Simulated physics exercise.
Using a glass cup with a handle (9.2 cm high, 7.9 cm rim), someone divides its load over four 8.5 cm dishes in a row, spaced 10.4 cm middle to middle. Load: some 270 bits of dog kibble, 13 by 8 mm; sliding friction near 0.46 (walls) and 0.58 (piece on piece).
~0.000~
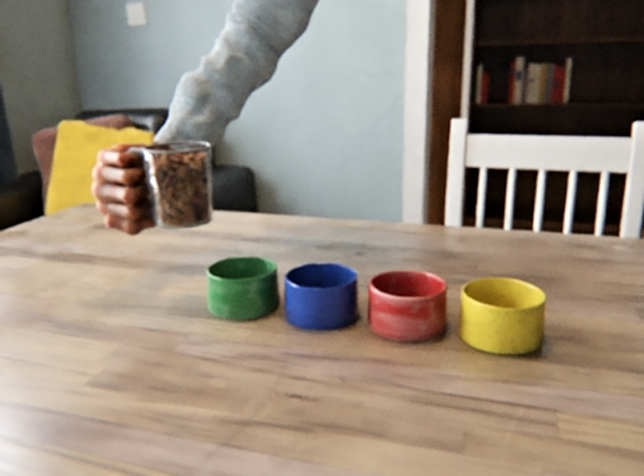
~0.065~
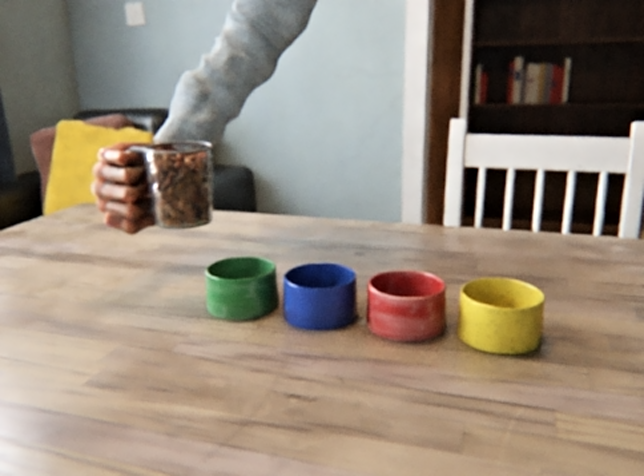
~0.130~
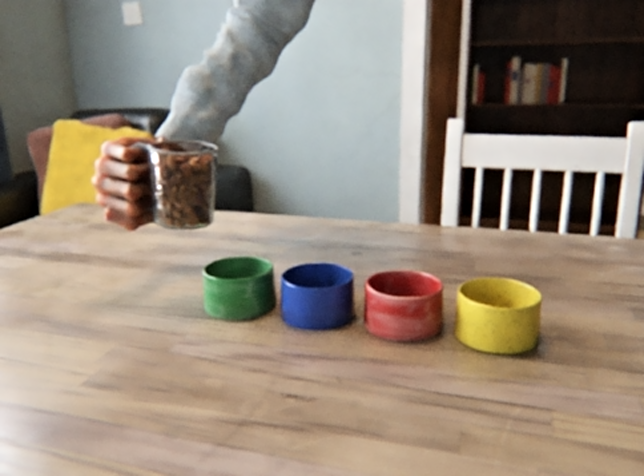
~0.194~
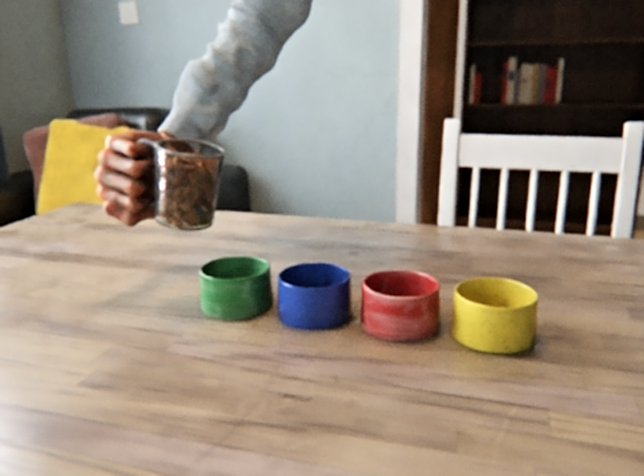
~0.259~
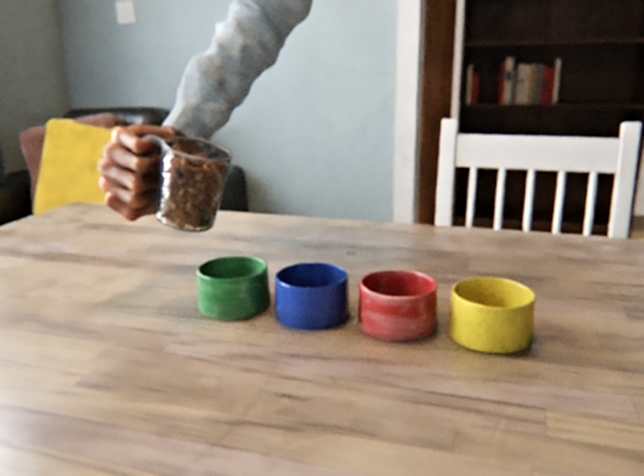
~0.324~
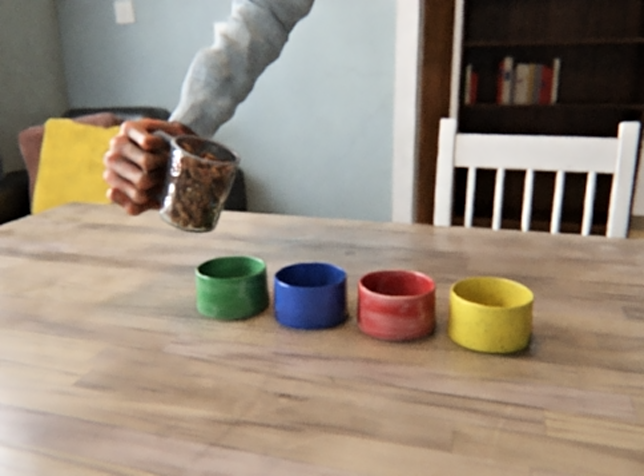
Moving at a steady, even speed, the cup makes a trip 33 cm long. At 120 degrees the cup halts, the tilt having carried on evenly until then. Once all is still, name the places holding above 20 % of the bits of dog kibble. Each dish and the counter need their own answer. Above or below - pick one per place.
Red: Above; blue: Below; green: Below; yellow: Below; counter: Above.
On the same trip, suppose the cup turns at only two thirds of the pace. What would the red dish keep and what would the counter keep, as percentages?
Red 0; counter 20.
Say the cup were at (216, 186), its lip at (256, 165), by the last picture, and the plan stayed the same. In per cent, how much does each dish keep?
Red 0, blue 0, green 0, yellow 90.
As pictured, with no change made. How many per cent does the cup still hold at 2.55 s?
My guess is near 0 per cent.
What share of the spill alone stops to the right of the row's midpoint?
Near 90 percent ends up there.
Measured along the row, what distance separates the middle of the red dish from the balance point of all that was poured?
It ends up close to 2 cm toward the picture's right edge.
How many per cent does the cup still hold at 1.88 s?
About 10 percent of the load.
After 1.26 s, tilt 96 degrees; cup holds 90 %, red 5 %.
After 1.88 s, tilt 120 degrees; cup holds 10 %, red 75 %.
After 2.55 s, tilt 120 degrees; cup holds 0 %, red 65 %, yellow 5 %.
By 2.8 s all is still; red 65 %, blue 0 %, green 0 %, yellow 5 %, counter 30 %.
